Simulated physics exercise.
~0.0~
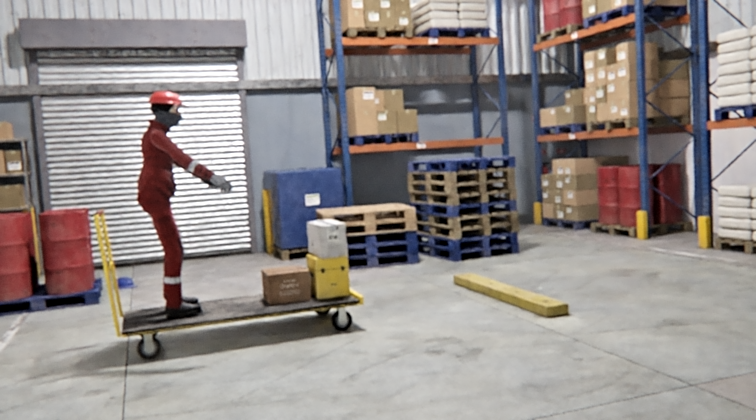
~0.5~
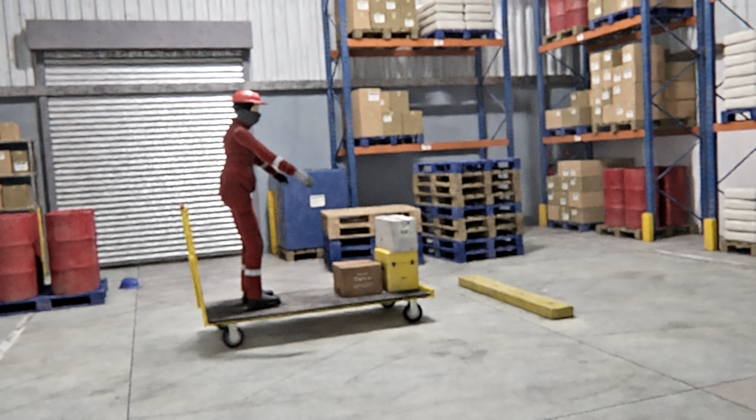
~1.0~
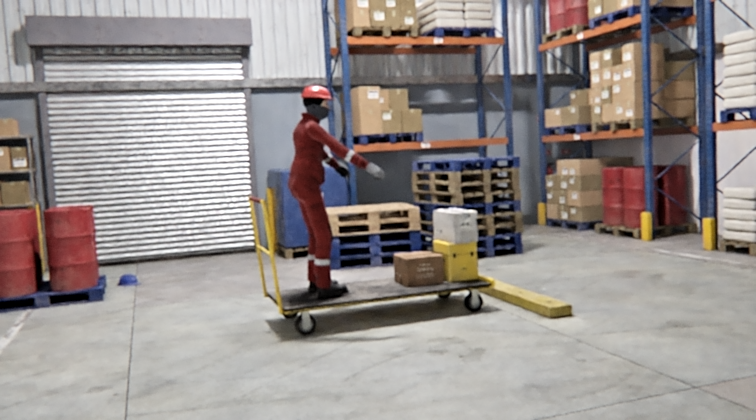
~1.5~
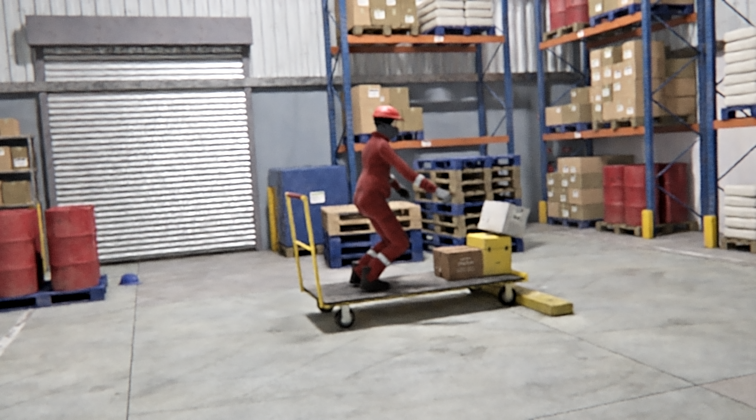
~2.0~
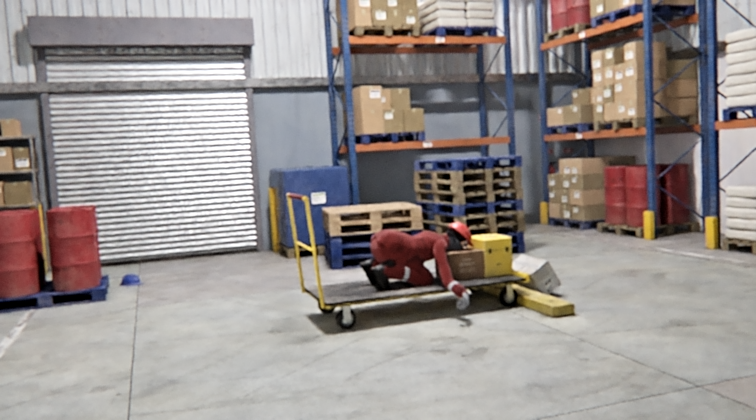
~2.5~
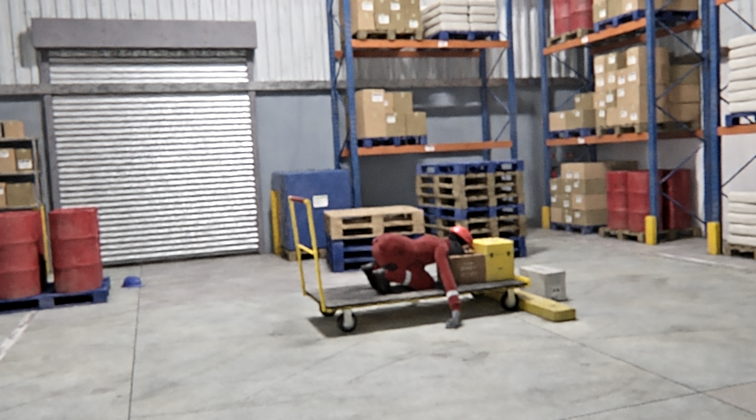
In a warehouse with a shutter door, red drums and tall racks, seen from the side by a slightly swaying camera, a figure in red overalls and helmet stands on a flat yellow-framed cart, arms held forward. Ahead are a brown carton and a white parcel on a yellow box. The cart rolls right until it stops short at a low yellow kerb. The white parcel tips off the front as the rider buckles and pitches forward. The parcel ends on the floor beyond the deck, while the brown carton and yellow box stay aboard, the rider slumped behind with an arm hanging down.
